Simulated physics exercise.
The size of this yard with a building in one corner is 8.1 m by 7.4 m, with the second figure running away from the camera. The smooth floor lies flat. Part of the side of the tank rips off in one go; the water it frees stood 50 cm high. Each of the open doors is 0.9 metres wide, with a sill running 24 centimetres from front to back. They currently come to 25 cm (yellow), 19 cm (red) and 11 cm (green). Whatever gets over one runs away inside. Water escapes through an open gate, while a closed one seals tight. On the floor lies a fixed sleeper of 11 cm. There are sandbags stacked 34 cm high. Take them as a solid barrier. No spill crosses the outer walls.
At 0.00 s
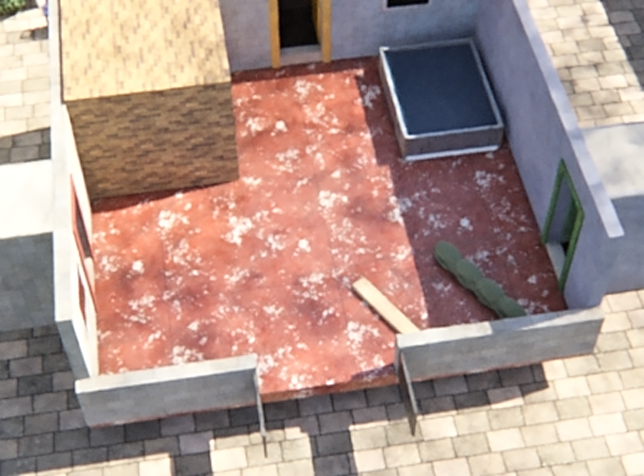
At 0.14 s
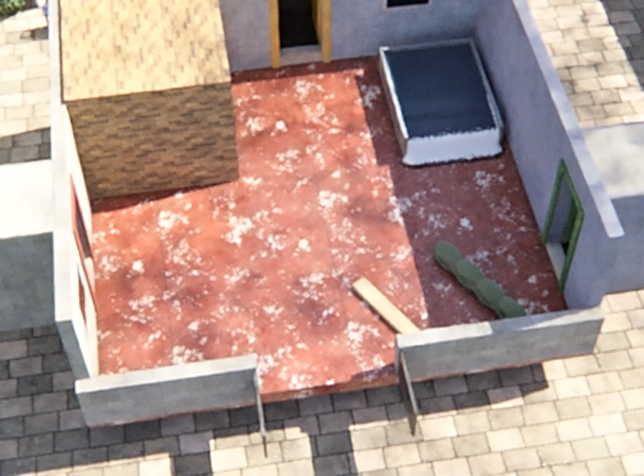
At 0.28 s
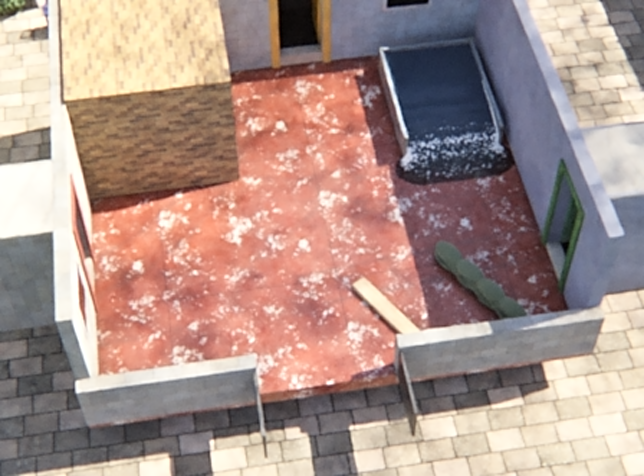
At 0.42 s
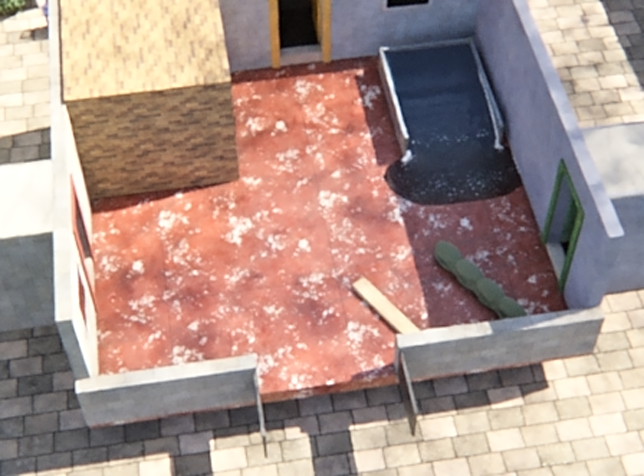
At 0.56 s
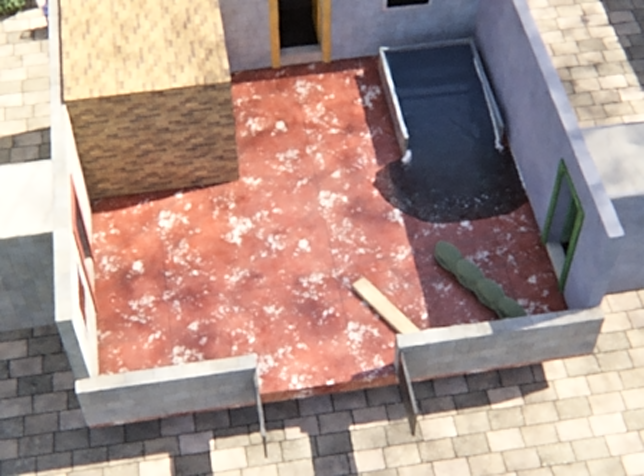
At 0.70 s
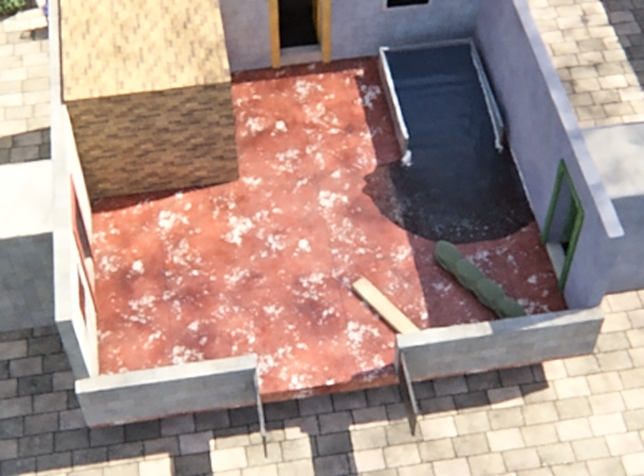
Walled yard with a red floor, dark water pouring from the front of a corner tank and spreading across the ground.
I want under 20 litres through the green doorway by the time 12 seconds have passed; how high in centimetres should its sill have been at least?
I would say 20 cm.
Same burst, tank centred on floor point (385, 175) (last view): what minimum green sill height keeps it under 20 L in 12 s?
You'd need some 12.5 cm.
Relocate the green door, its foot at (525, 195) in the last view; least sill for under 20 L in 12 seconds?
You'd want it roughly 12.0 cm high.
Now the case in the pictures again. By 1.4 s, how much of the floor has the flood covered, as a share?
Some 20 in a hundred.
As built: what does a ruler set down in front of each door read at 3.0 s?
Before yellow it's 0 cm, before red 0 cm, before green 11 cm.
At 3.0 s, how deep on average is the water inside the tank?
Around 15 centimetres.
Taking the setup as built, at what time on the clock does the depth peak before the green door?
The level tops out around 4.0 s.
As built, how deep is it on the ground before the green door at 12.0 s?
You'd measure close to 4.0 cm there.
After 1.4 s water covers 20 % of the floor, deepest (22 cm) near (439, 159); 6 cm at the green door, 0 litres in over its 11 cm sill.
After 3.0 s water covers 35 % of the floor, deepest (40 cm) near (555, 329); 11 cm at the green door, 0 litres in over its 11 cm sill.
After 12.0 s water covers 85 % of the floor, deepest (8 cm) near (181, 222); 4 cm at the green door, 117 litres in over its 11 cm sill.
At the green door as built, the water arrived by 1.1 s and peaked near 26 cm at 4.0 s.
With a sill of 18.5 cm, 31 litres would have come in within the 12 s; with 25 cm, 5 litres. So under 20 litres takes about 20 cm.
